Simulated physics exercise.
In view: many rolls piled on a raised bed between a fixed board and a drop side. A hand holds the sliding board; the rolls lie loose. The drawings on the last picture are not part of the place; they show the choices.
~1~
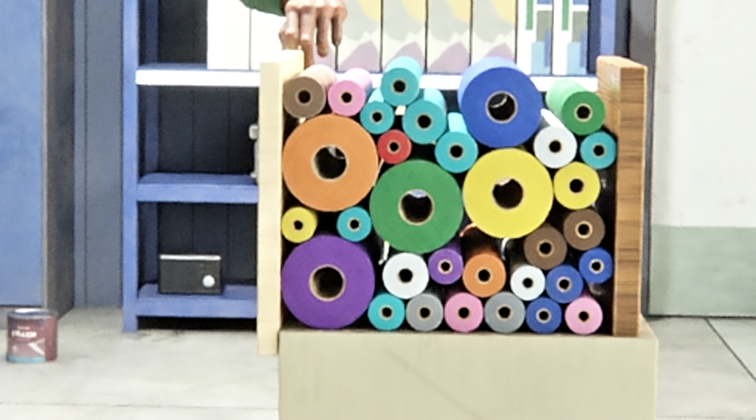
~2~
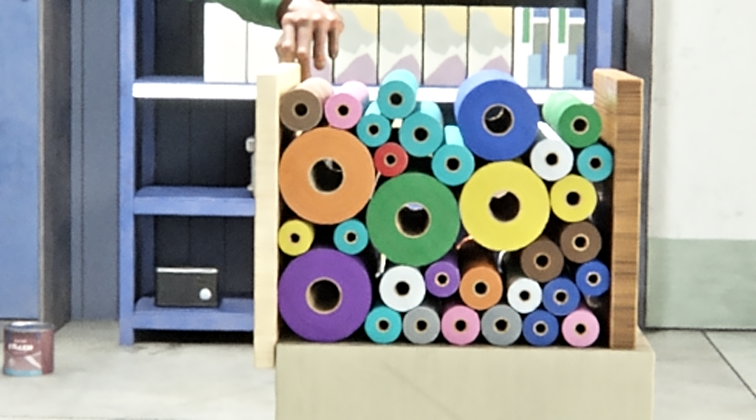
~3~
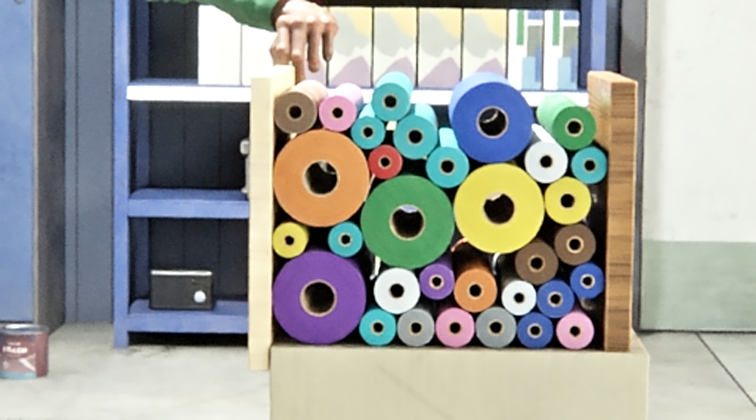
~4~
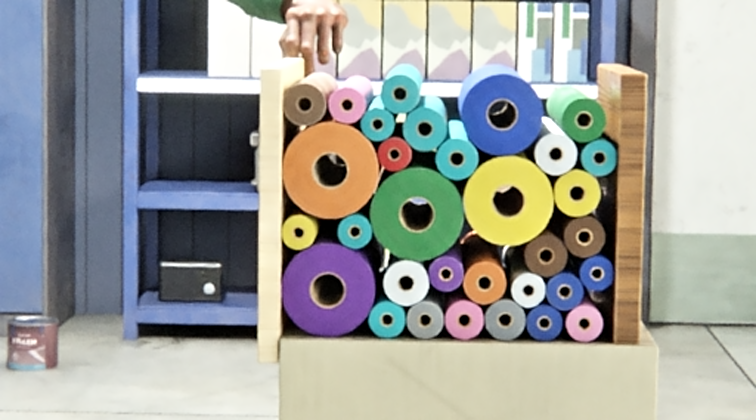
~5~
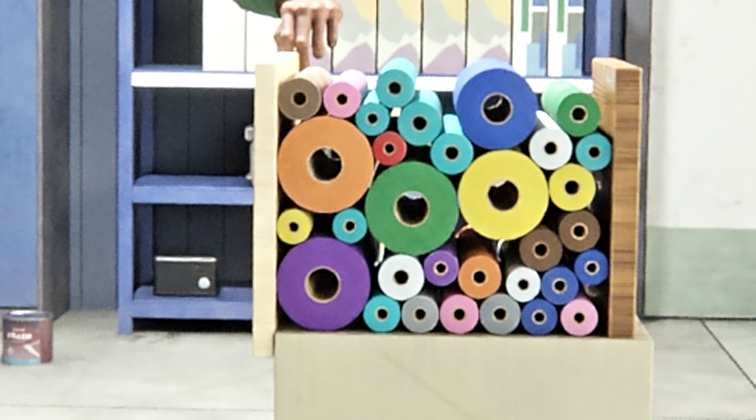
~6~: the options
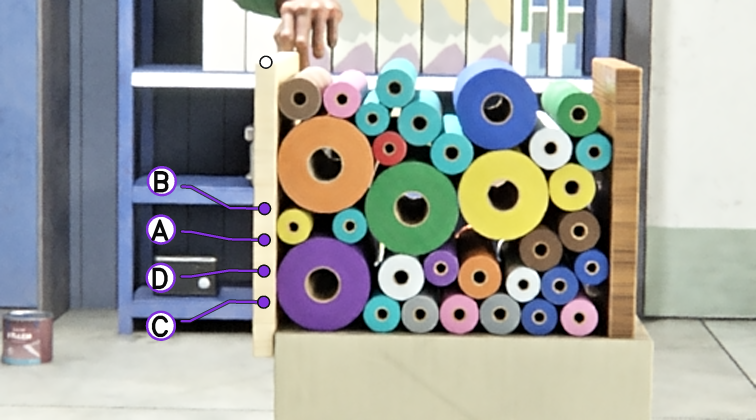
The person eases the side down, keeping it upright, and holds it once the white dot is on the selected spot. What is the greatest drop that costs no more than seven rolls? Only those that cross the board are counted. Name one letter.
Slide it to A.
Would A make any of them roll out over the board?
Yes.
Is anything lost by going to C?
Yes, at C.
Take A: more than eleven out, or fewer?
At A, fewer than eleven.
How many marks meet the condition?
The number is two.
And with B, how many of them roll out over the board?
At B the number is one.
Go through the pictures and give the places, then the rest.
In the first frame, side board (284, 190); a purple roll (327, 282); a blue roll (544, 316).
In the second frame, a blue roll (541, 328); a white roll (403, 288).
In the third frame, a yellow roll (499, 209); a yellow roll (567, 201).
In the fourth frame, a turquoise roll (425, 129); a pink roll (347, 104).
In the fifth frame, side board (280, 192); a purple roll (323, 284); a blue roll (539, 317).
On the marked copy, A at (264, 240); B at (265, 209); C at (264, 302); D at (264, 271); the white dot at (266, 62).
Following A. Soon after the start, top of the board (276, 143).
Later, top of the board (276, 234).
In the end, top of the board (276, 239), one out over the board.
As for the rest, B one out over the board; C more than seven out over the board; D more than seven out over the board.
